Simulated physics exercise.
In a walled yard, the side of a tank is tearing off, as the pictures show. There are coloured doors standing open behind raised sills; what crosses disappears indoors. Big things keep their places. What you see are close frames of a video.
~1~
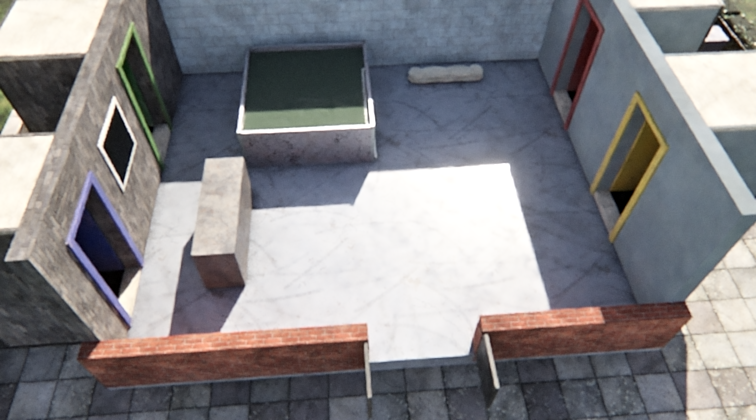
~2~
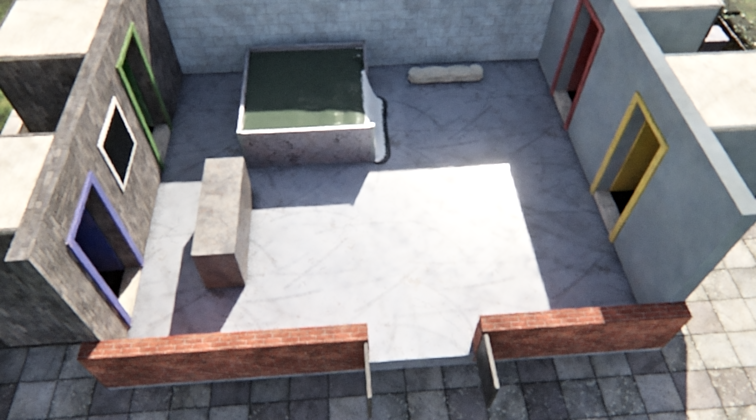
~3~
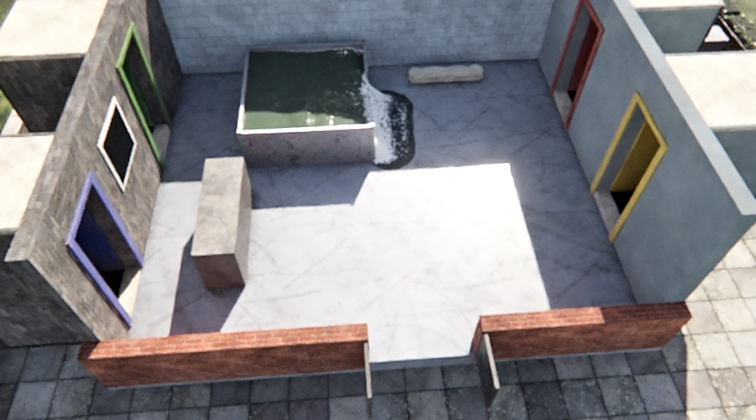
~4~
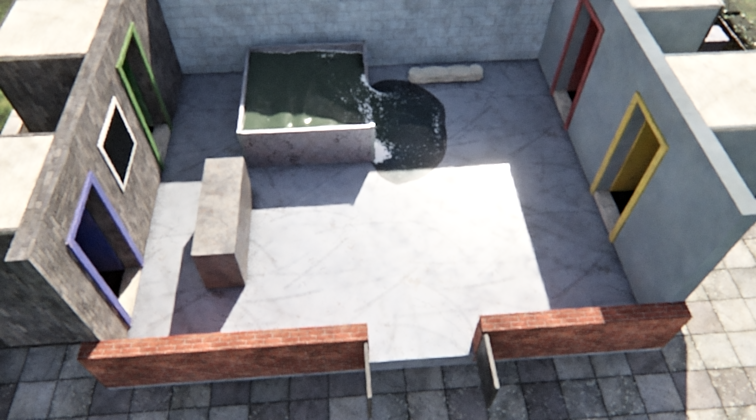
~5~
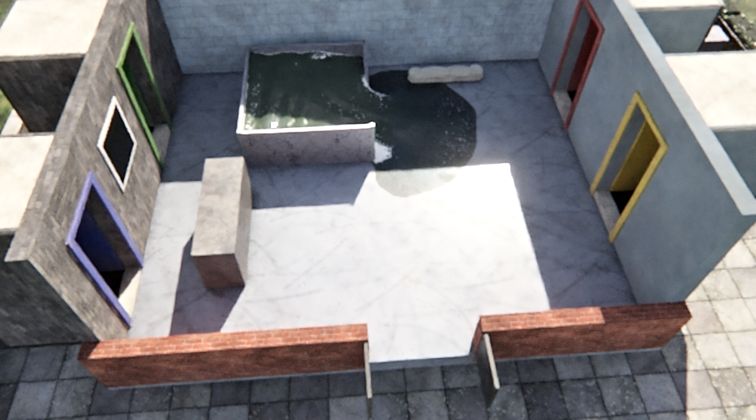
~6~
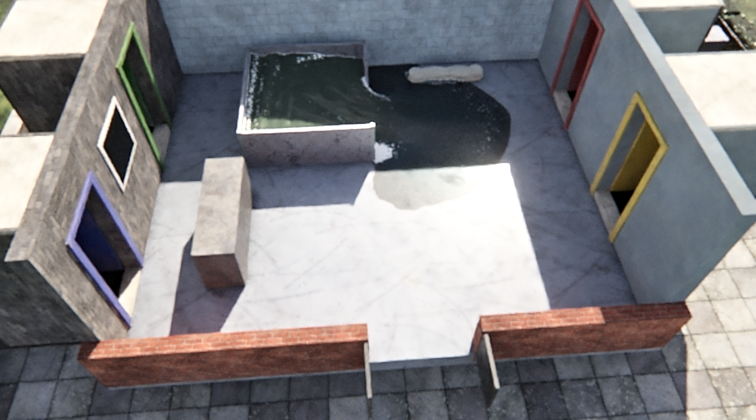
A square open tank of dark green water stands near the back wall of a grey-paved walled yard, seen from high above by a camera that stays still. Green and blue doorways line the left wall, red and yellow the right, with a pale block inside and low brick walls in front. Water bursts through the tank's right side, foams, and spreads rightward across the floor in a widening dark pool.
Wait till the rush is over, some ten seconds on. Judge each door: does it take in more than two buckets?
My prediction: The blue door goes beyond what's allowed there. The red door goes beyond what's allowed there. The green door stays inside what's allowed there. The yellow door goes beyond what's allowed there.
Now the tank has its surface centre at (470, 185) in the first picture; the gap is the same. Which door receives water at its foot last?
It would be the door marked green.
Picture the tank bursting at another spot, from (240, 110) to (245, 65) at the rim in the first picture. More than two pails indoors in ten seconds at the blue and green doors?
Result - blue: Beyond the limit; green: Beyond the limit.
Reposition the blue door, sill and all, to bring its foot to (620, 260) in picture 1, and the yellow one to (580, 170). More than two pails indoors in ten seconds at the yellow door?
Then: The yellow door takes more.
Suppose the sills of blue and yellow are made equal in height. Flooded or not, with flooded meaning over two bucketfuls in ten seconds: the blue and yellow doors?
Blue door: Below the limit; yellow door: Above the limit.
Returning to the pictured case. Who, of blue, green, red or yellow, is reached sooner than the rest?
The red-painted one is the one.
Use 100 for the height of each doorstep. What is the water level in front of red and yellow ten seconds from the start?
In order: Roughly 60 and 90 in a hundred.
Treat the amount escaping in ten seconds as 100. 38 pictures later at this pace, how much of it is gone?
Roughly 70 percent of it.
A moment on, water covers 30 % of the floor; the blue door not reached, the red door over two buckets in, the green door not reached, the yellow door not reached.
Next, water covers 40 % of the floor; the blue door not reached, the red door far over two buckets in, the green door not reached, the yellow door under two buckets in.
Then, water covers 50 % of the floor; the blue door not reached, the red door far over two buckets in, the green door not reached, the yellow door over two buckets in.
Later, water covers 80 % of the floor; the blue door not reached, the red door far over two buckets in, the green door not reached, the yellow door over two buckets in.
In the end, water covers 95 % of the floor; the blue door over two buckets in, the red door far over two buckets in, the green door wet at the sill, nothing in, the yellow door over two buckets in.
